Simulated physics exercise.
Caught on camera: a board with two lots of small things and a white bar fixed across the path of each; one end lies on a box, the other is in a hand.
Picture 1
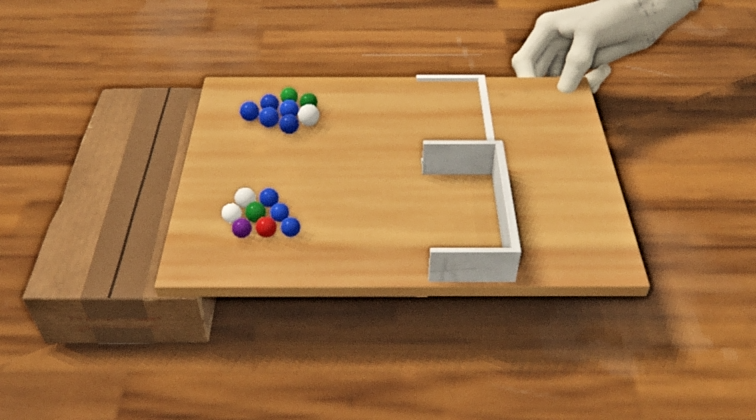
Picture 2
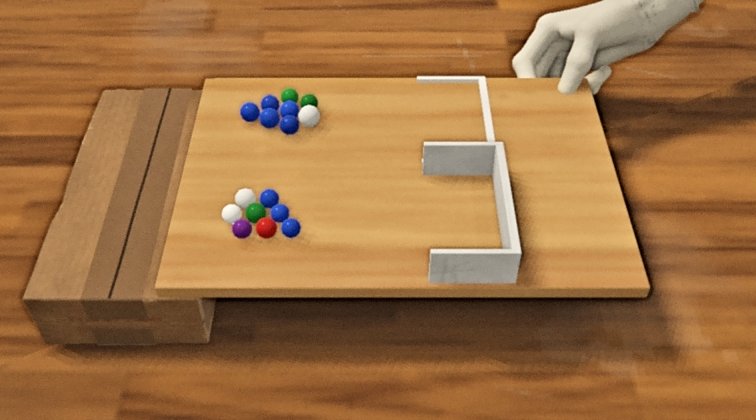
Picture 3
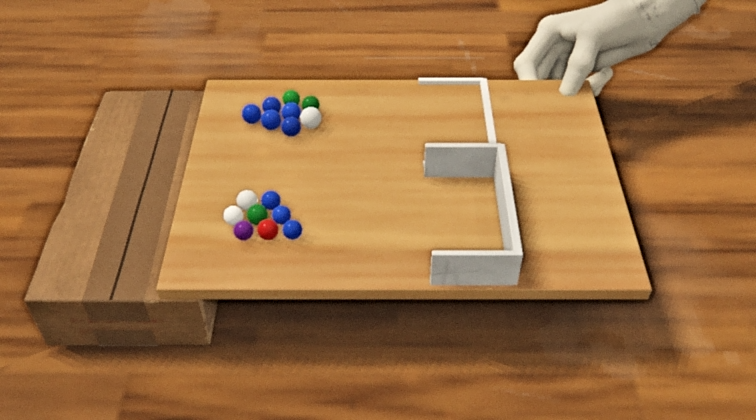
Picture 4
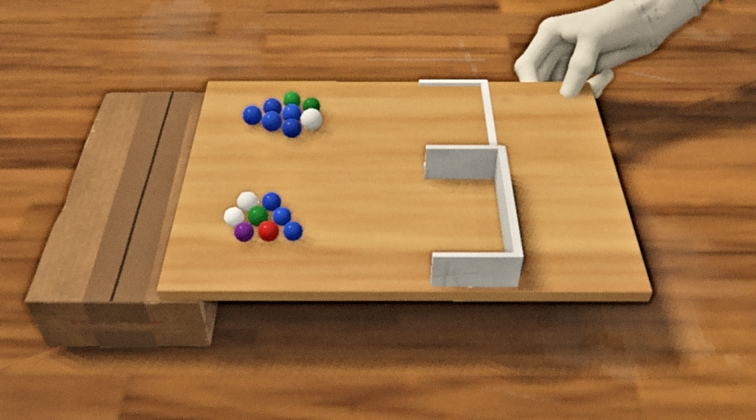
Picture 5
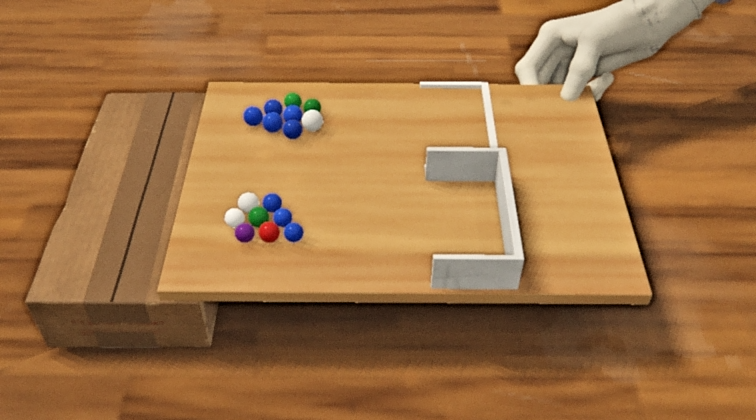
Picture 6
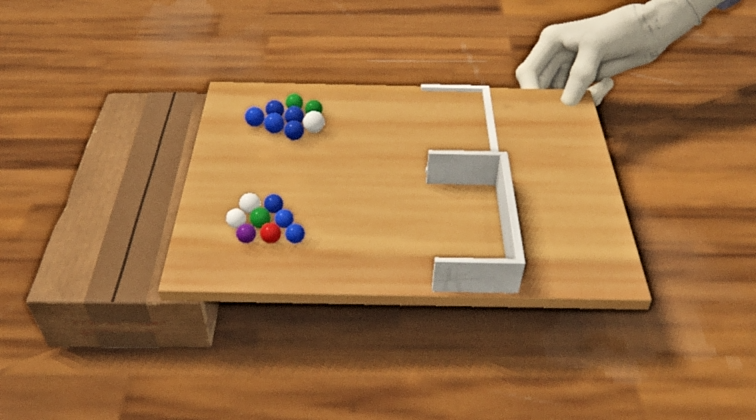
On a wooden board, two marble clusters stay still as a hand slightly lowers one end.
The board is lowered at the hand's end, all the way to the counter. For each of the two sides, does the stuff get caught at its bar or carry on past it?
In the end most likely the near lot gets caught at its barrier; most likely the far lot clears its barrier.
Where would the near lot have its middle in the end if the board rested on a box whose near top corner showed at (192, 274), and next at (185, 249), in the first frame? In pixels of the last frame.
(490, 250), then (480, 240).
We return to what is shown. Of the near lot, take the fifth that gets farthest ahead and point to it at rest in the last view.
That fifth finishes close to (489, 259).
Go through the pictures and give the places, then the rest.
In the first picture, held end of the board at (632, 281), level; box at (150, 203), low, a small part of the board's length; near lot at (256, 212), a few glass marbles; far lot at (289, 110), a few glass marbles; near bar at (505, 208), taller than the pieces; far bar at (487, 117), much lower than a piece.
In the second picture, held end of the board at (632, 282), level; far lot at (290, 111).
In the third picture, held end of the board at (634, 284), level; near lot at (257, 215).
In the fourth picture, held end of the board at (635, 286), level; far lot at (292, 114).
In the fifth picture, held end of the board at (634, 289), level; near lot at (259, 217).
In the sixth picture, held end of the board at (634, 294), down by 1°; box at (155, 208); near lot at (260, 218), not moving; far lot at (294, 116), not moving; near bar at (509, 219); far bar at (491, 128).
Then, 0.27 s after the last picture, board sloping at 7°; near lot where it was; far lot where it was.
Then, 0.55 s after the last picture, board resting at 10°; near lot on its way down; far lot on its way down.
Then, 0.88 s after the last picture, board resting at 10°; near lot has reached its bar; far lot about two thirds past its bar.
By the end, board resting at 10°; near lot gathered behind its bar; far lot most past its bar.
